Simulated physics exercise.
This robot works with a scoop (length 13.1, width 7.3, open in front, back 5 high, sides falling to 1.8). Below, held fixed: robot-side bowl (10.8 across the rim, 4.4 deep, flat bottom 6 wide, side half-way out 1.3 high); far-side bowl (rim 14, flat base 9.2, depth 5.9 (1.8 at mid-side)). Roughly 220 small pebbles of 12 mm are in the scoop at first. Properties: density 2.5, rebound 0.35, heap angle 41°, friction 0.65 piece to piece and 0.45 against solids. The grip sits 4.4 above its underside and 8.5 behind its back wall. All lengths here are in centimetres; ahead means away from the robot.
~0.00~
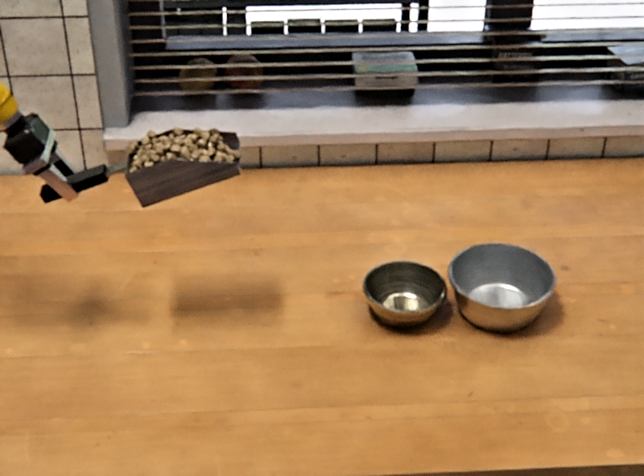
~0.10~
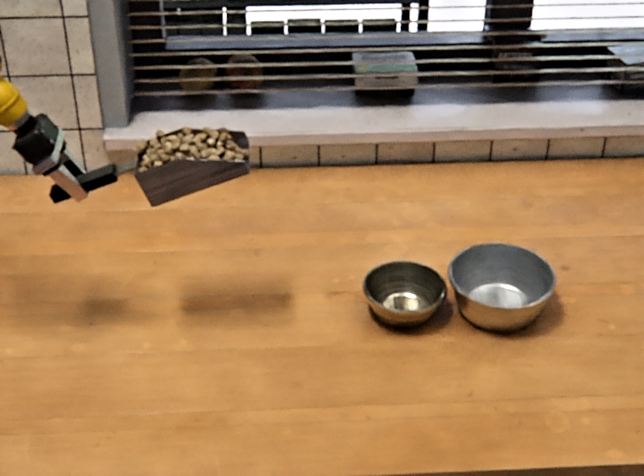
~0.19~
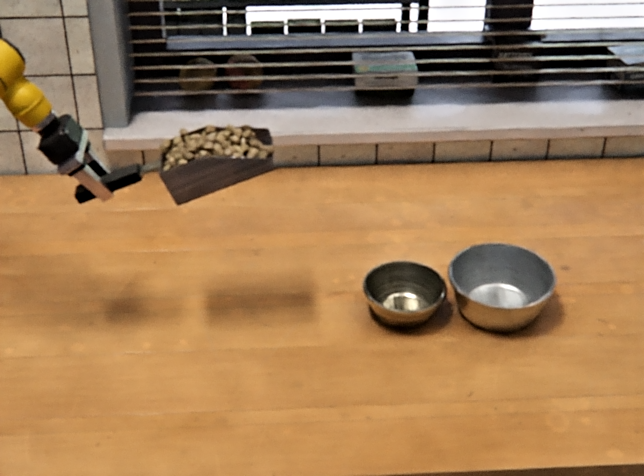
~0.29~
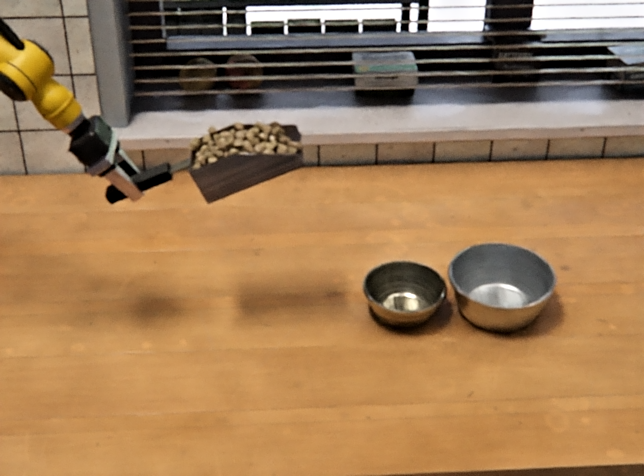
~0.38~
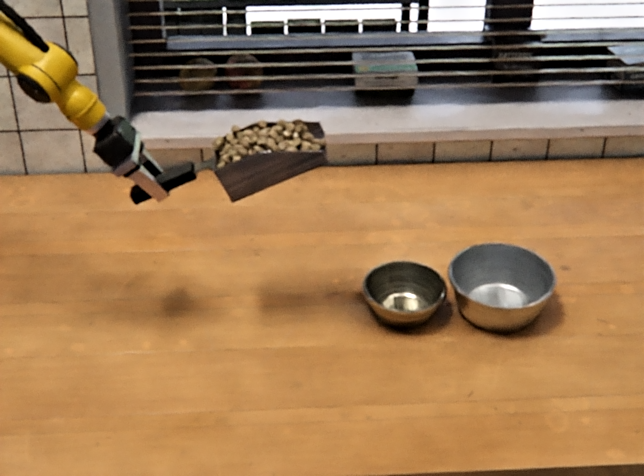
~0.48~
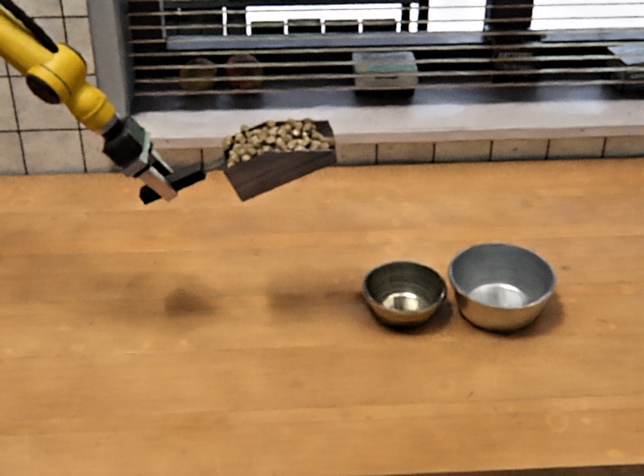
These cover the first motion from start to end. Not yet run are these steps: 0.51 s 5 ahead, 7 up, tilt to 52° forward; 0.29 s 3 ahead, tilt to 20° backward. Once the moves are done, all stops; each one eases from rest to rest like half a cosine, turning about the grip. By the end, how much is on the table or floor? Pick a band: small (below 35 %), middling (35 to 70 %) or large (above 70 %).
Large, above 70 %.
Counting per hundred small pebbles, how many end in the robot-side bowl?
Around 5 in a hundred.
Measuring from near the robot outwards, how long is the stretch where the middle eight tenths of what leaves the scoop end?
About 52 centimetres.
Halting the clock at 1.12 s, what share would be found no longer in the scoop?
About 80 in a hundred parts are out.
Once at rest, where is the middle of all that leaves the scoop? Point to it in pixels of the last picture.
Around (355, 309).
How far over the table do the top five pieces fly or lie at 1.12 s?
Those pieces are near 22 cm up.
After 0.80 s, tilted 28° forward, highest piece 24 above the table; 220 on the scoop, 4 in flight or on a rim.
After 1.12 s, tilted 22° forward, highest piece 21 above the table; 145 on the table or floor, 50 on the scoop, 5 in the robot-side bowl, 24 in flight or on a rim.
After 1.48 s, tilted 20° backward, highest piece 32 above the table; 161 on the table or floor, 13 in the robot-side bowl, 8 in the far-side bowl, 1 on the scoop, 41 in flight or on a rim.
After 2.53 s, tilted 20° backward, highest piece 29 above the table; 180 on the table or floor, 27 in the far-side bowl, 16 in the robot-side bowl, 1 on the scoop.
In the end, 180 on the table or floor, 27 in the far-side bowl, 16 in the robot-side bowl, 1 on the scoop. That is 80 % on the table or floor.
